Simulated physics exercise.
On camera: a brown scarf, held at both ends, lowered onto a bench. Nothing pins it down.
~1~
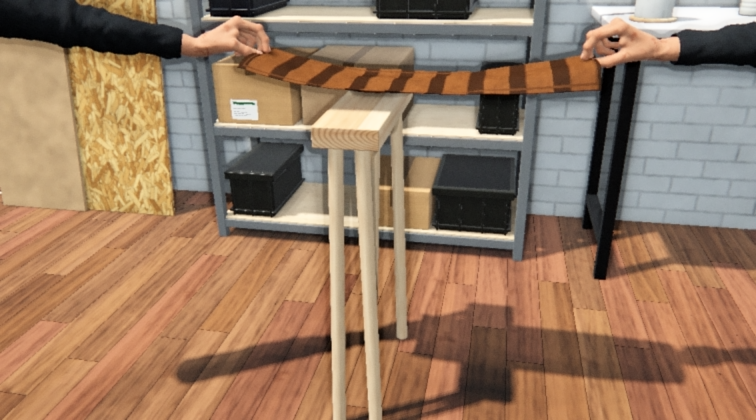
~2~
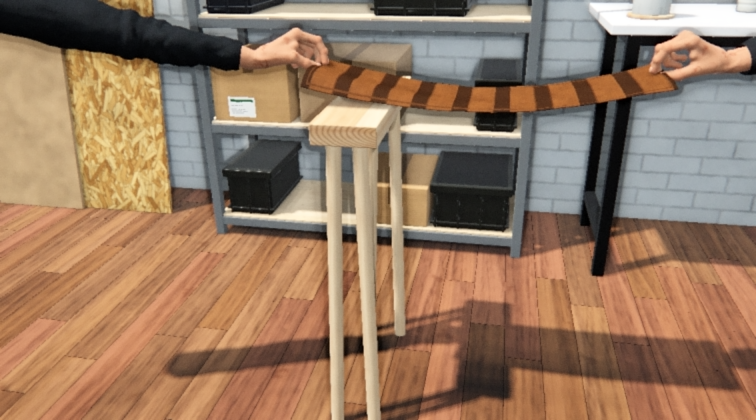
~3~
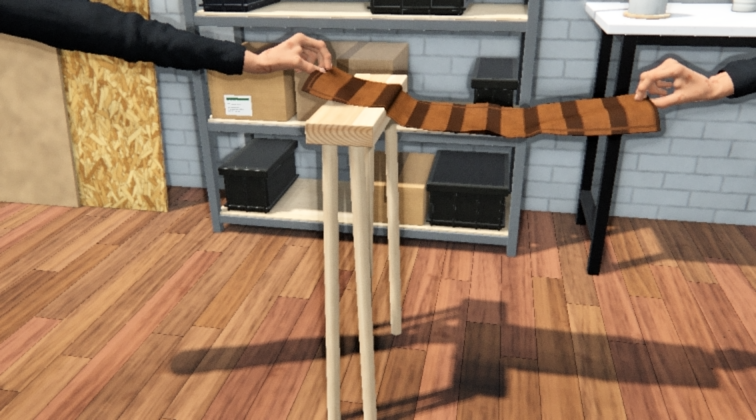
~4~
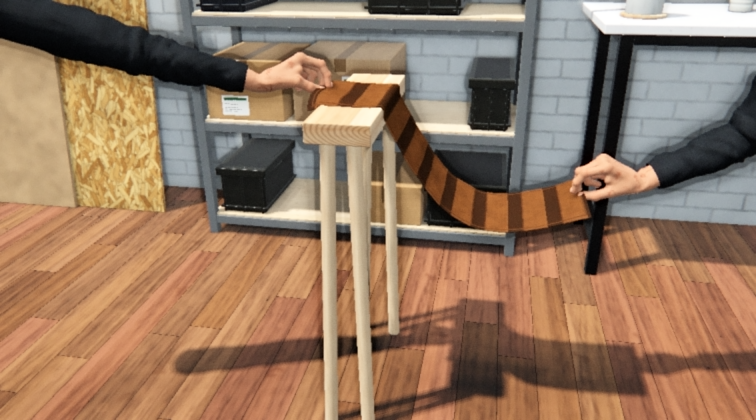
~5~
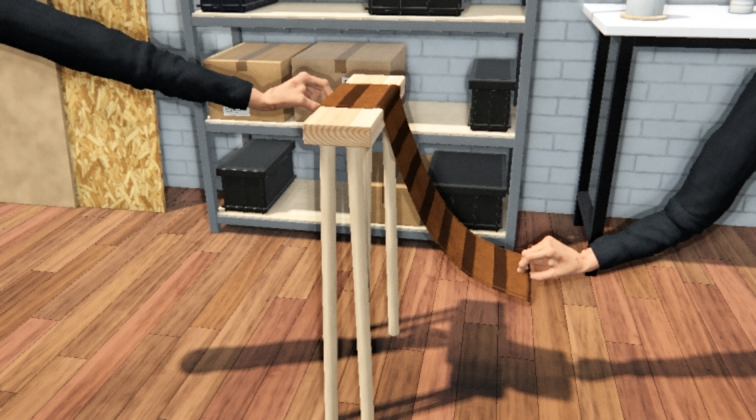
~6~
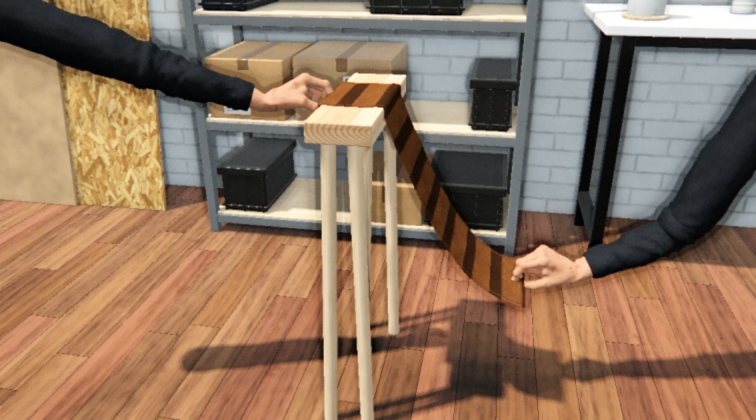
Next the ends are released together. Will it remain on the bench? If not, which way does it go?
As it turns out, the brown scarf is pulled rightwards.
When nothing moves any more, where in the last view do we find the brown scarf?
It ends at (445, 380).
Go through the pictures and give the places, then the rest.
Left end (243, 68); right end (595, 90); top of the bench (344, 133), in the first frame.
Left end (307, 88); right end (670, 90), in the second frame.
Left end (307, 92); right end (653, 132); top of the bench (339, 129), in the third frame.
Left end (313, 110); right end (585, 218), in the fourth frame.
Left end (314, 116); right end (524, 300), in the fifth frame.
Left end (314, 116); right end (519, 306); far more of it on the right, in the sixth frame.
Then, 0.26 s past the final frame, scarf sliding right.
Then, 0.48 s past the final frame, scarf clear of the top and falling near (442, 346).
Then, 0.72 s past the final frame, scarf in a heap on the floor near (445, 379).
When it is over, scarf in a heap on the floor near (445, 380). The brown scarf runs off to the right.
